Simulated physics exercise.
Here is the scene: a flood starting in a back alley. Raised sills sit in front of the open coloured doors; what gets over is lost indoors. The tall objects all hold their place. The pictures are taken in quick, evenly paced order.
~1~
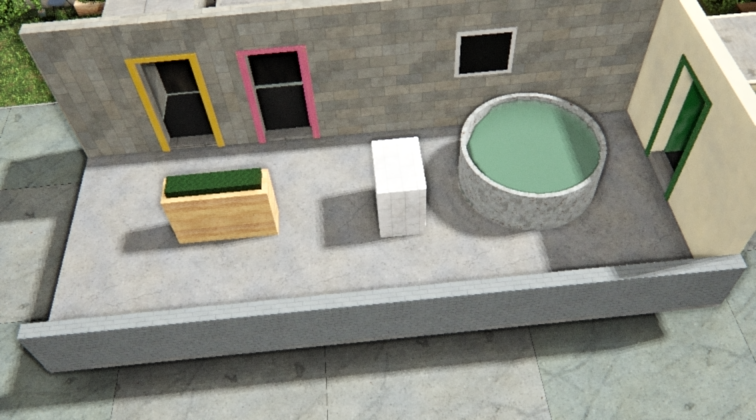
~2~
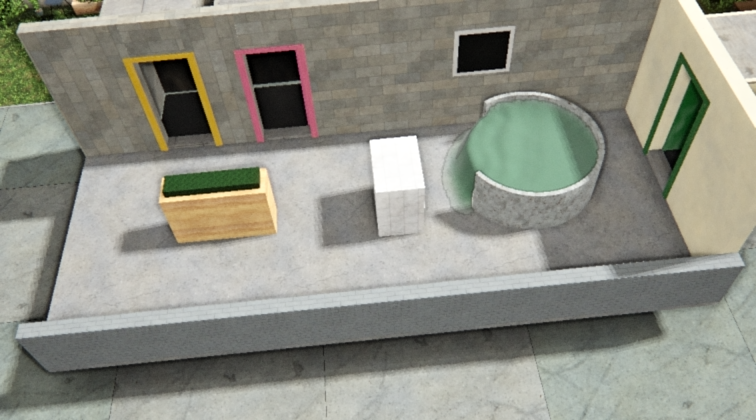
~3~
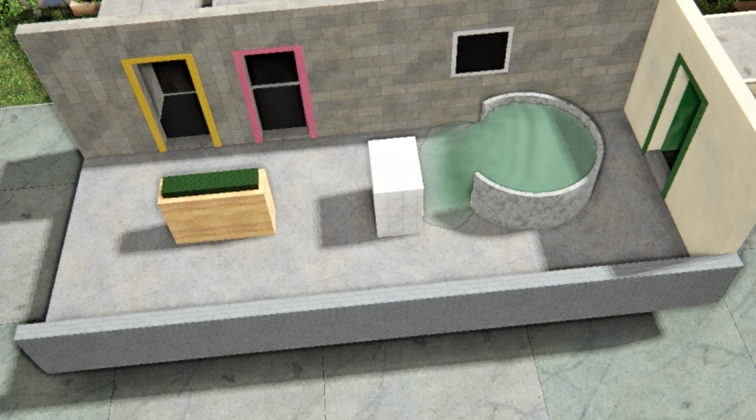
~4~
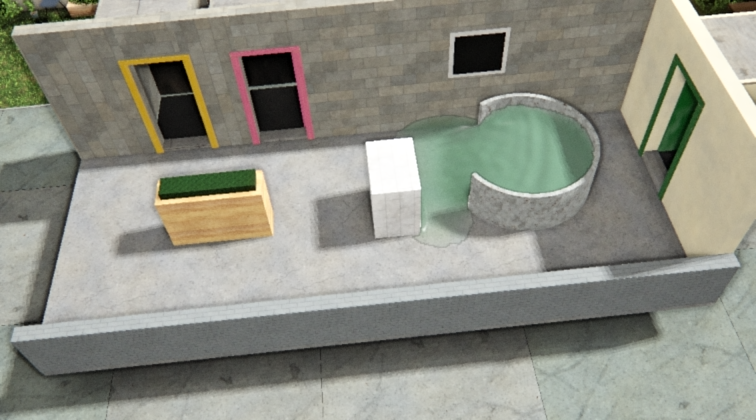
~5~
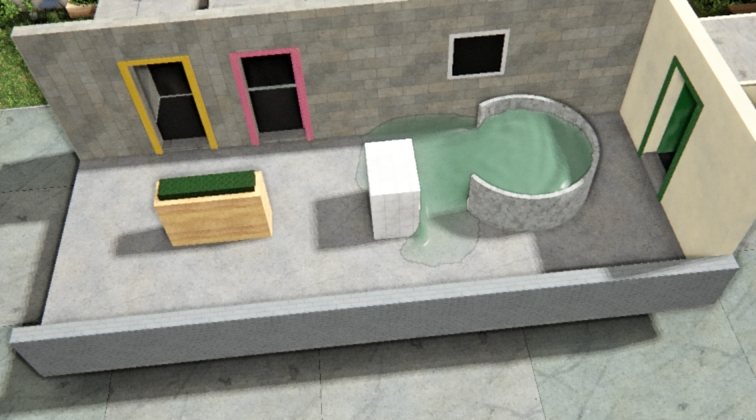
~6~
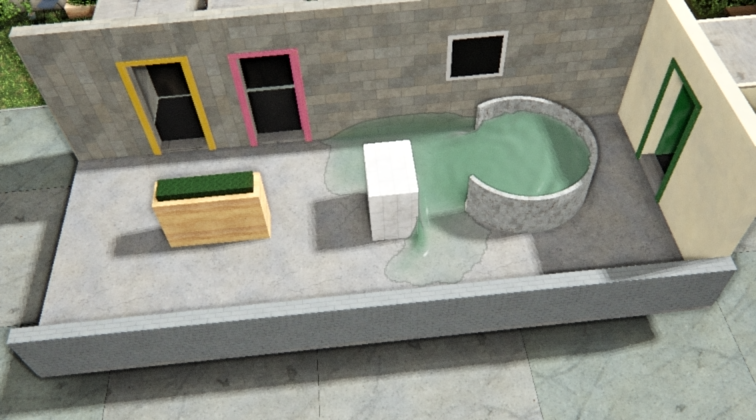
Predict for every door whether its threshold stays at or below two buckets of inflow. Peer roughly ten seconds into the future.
My prediction: I expect the pink door to go past two buckets, I expect the yellow door to stop at two buckets or less, I expect the green door to stop at two buckets or less.
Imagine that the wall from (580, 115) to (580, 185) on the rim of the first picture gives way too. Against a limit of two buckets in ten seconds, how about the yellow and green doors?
Yellow: Falls short; green: Exceeds it.
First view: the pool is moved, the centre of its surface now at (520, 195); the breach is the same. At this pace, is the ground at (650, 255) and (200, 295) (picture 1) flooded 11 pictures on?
Note - point 1 still bare; point 2 drenched.
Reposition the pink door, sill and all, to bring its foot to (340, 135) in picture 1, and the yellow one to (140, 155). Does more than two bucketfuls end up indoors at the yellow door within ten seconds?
Put simply, the yellow door stays beneath the mark.
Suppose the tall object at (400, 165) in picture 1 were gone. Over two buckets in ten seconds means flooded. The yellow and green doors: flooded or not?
Then: The yellow door lets less in, the green door stays under.
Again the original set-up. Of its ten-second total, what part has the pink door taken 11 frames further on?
I make it 45 per cent.
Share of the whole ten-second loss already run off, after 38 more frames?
Log: Around 75 %, estimated.
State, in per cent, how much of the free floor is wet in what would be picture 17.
It should be close to 55 %.
A moment on, water covers 30 % of the floor; the pink door wet at the sill, nothing in, the yellow door wet at the sill, nothing in, the green door not reached.
Next, water covers 55 % of the floor; the pink door under two buckets in, the yellow door wet at the sill, nothing in, the green door not reached.
Then, water covers 80 % of the floor; the pink door over two buckets in, the yellow door wet at the sill, nothing in, the green door wet at the sill, nothing in.
Later, water covers 95 % of the floor; the pink door over two buckets in, the yellow door wet at the sill, nothing in, the green door wet at the sill, nothing in.
In the end, water covers 100 % of the floor; the pink door over two buckets in, the yellow door wet at the sill, nothing in, the green door wet at the sill, nothing in.
